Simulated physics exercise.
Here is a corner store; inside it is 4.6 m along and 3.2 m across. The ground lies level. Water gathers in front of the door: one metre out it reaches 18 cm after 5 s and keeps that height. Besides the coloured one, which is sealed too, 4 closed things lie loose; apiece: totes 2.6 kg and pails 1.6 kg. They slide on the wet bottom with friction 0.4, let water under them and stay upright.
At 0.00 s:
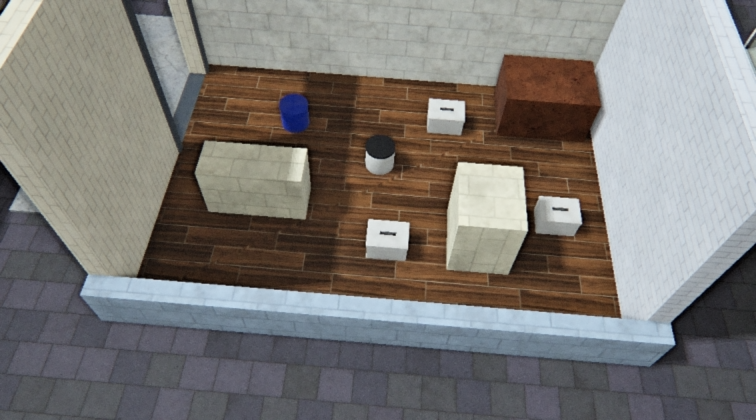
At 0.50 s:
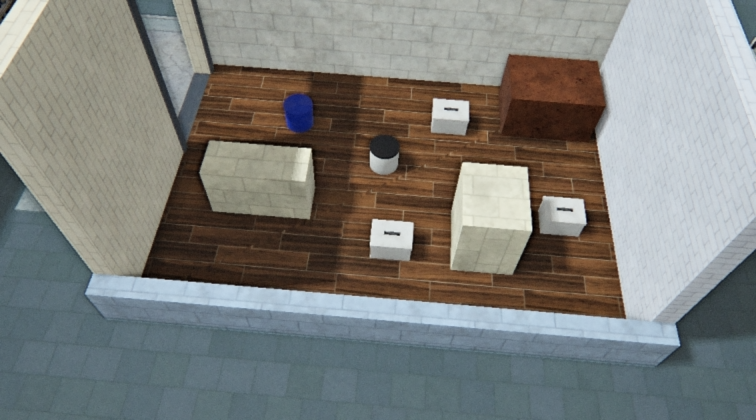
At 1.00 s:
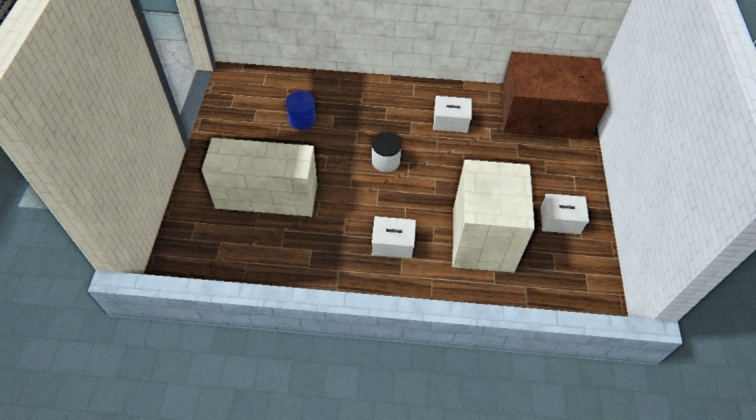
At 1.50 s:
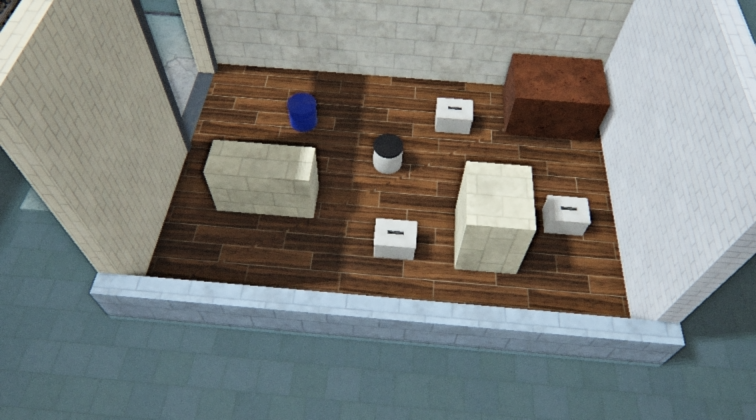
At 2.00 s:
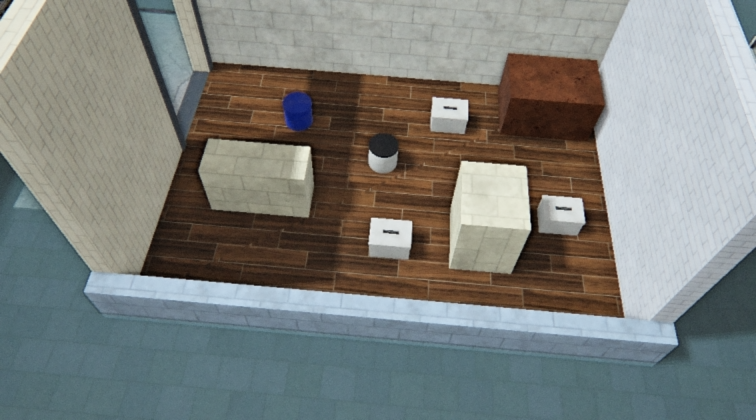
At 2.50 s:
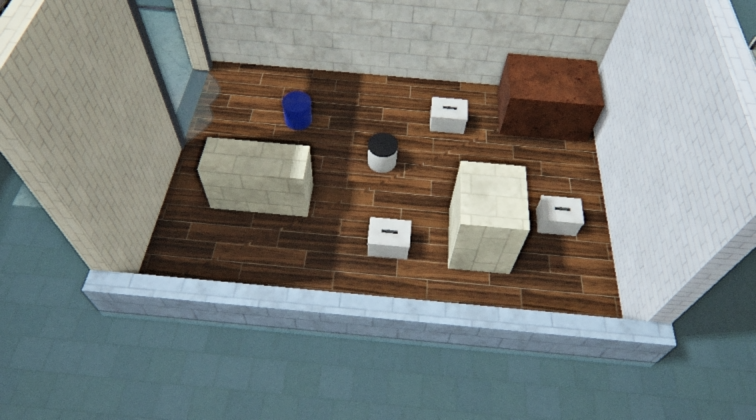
Water just beginning to creep in at the doorway of a small wood-floored store, the blue pail and white boxes staying still.
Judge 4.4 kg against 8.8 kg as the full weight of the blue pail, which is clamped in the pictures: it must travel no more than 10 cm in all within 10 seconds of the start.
I expect that neither load is enough.
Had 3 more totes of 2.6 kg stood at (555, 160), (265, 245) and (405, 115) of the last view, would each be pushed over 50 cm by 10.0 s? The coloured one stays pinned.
In turn: Less, under, over.
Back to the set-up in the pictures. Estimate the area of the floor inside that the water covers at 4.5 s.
Some 3.0 m2.
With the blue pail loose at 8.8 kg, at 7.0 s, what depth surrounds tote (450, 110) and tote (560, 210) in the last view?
About 4 and 1 cm.
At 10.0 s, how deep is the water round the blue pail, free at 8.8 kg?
Roughly 7 cm.
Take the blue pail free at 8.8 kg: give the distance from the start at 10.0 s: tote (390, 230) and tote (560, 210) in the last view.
In that order: 80 cm, 100 cm.
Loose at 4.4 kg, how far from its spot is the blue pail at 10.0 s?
Roughly 350 cm.
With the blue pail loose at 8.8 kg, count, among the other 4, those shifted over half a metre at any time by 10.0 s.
4 of them.
After 3.5 s the blue pail would be 0 cm from its start with 4.4 kg and 0 cm from its start with 8.8 kg; 1 cm of water round it then.
After 4.5 s the blue pail would be 20 cm from its start with 4.4 kg and 0 cm from its start with 8.8 kg; 4 cm of water round it then.
After 7.0 s the blue pail would be 156 cm from its start with 4.4 kg and 39 cm from its start with 8.8 kg; 5 cm of water round it then.
After 10.0 s the blue pail would be 338 cm from its start with 4.4 kg and 106 cm from its start with 8.8 kg; 7 cm of water round it then.
